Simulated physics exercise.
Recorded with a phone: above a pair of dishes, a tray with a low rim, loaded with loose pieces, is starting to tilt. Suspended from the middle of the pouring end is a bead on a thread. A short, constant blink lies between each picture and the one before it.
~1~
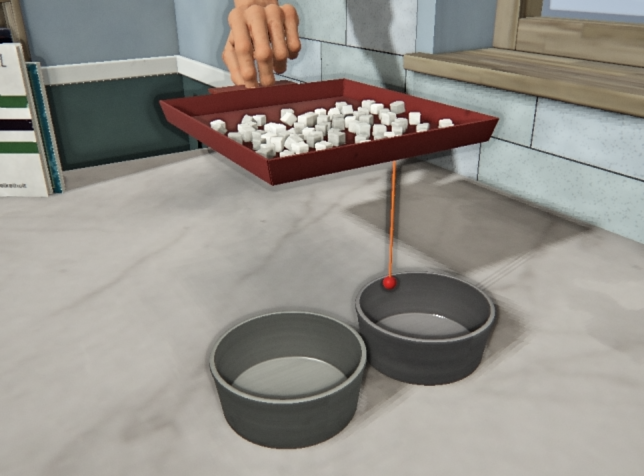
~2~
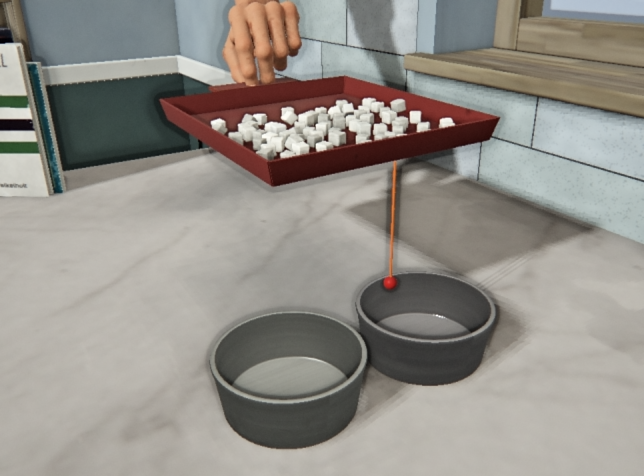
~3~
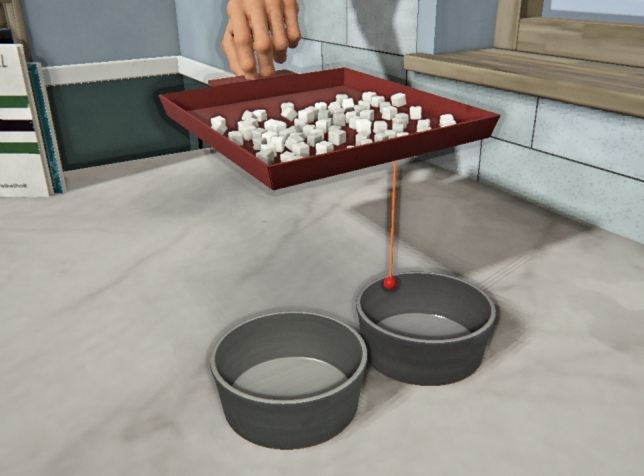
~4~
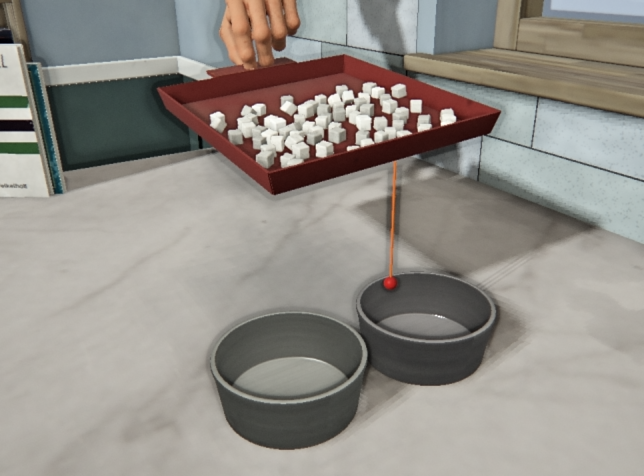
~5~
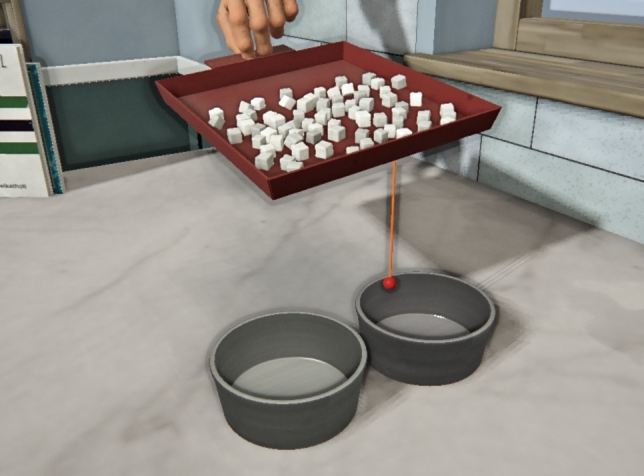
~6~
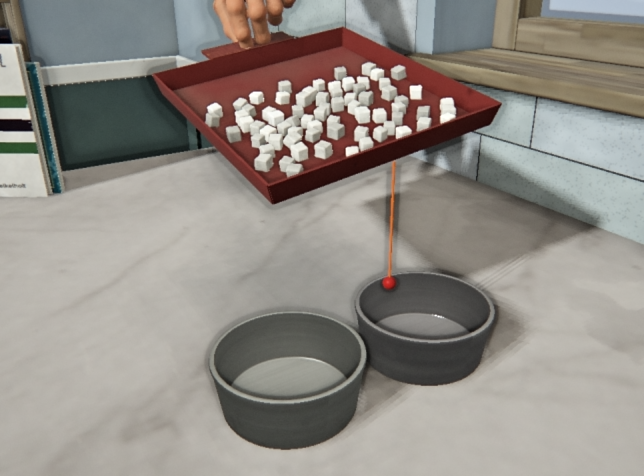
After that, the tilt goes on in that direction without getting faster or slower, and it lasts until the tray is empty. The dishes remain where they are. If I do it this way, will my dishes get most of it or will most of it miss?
The bulk is caught.
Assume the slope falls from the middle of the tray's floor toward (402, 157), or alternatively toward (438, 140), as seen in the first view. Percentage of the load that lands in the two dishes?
First case about 30 percent; second case about 40 percent.
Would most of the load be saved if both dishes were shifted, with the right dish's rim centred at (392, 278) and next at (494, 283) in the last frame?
For the earlier try a larger portion is kept, for the later one a smaller portion.
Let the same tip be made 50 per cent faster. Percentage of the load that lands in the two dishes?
Result: About 60 per cent.
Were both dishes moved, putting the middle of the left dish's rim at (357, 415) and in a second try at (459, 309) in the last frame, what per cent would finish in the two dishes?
Roughly 0 per cent, and 0 per cent.
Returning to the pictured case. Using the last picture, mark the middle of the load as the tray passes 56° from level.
The load's middle is around (315, 150).
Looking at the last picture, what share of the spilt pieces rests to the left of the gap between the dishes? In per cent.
That's roughly 80 per cent of the pieces.
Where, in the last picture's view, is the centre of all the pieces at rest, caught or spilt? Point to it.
Near pixel (280, 385).
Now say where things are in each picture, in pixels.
Corners of the pouring end at (271, 157) and (491, 117), level; middle of the load at (322, 130), sugar cubes; left dish at (328, 415); right dish at (469, 354); bead on its thread at (390, 283), in the first frame.
Corners of the pouring end at (271, 159) and (491, 117), level; middle of the load at (322, 129), in the second frame.
Corners of the pouring end at (272, 163) and (492, 114), tipped barely, lowest at the left corner; middle of the load at (322, 127), in the third frame.
Corners of the pouring end at (272, 169) and (493, 110), tipped a little, lowest at the left corner; middle of the load at (322, 123), in the fourth frame.
Corners of the pouring end at (271, 175) and (493, 106), tipped a little, lowest at the left corner; middle of the load at (322, 119), in the fifth frame.
Corners of the pouring end at (271, 180) and (493, 102), tipped a little, lowest at the left corner; middle of the load at (321, 114); left dish at (328, 415); right dish at (469, 354), in the sixth frame.
Soon, tray tipped steeply; nearly all on the tray; a stray few in the air.
A while on, tray tipped right over; nearly all on the tray; a small part in the left dish; a stray few in the air.
Towards the end, tray tipped past a quarter turn; most in the left dish; about a quarter outside both.
Finally, tray tipped past a quarter turn; most in the left dish; none in the right dish; about a quarter outside both.
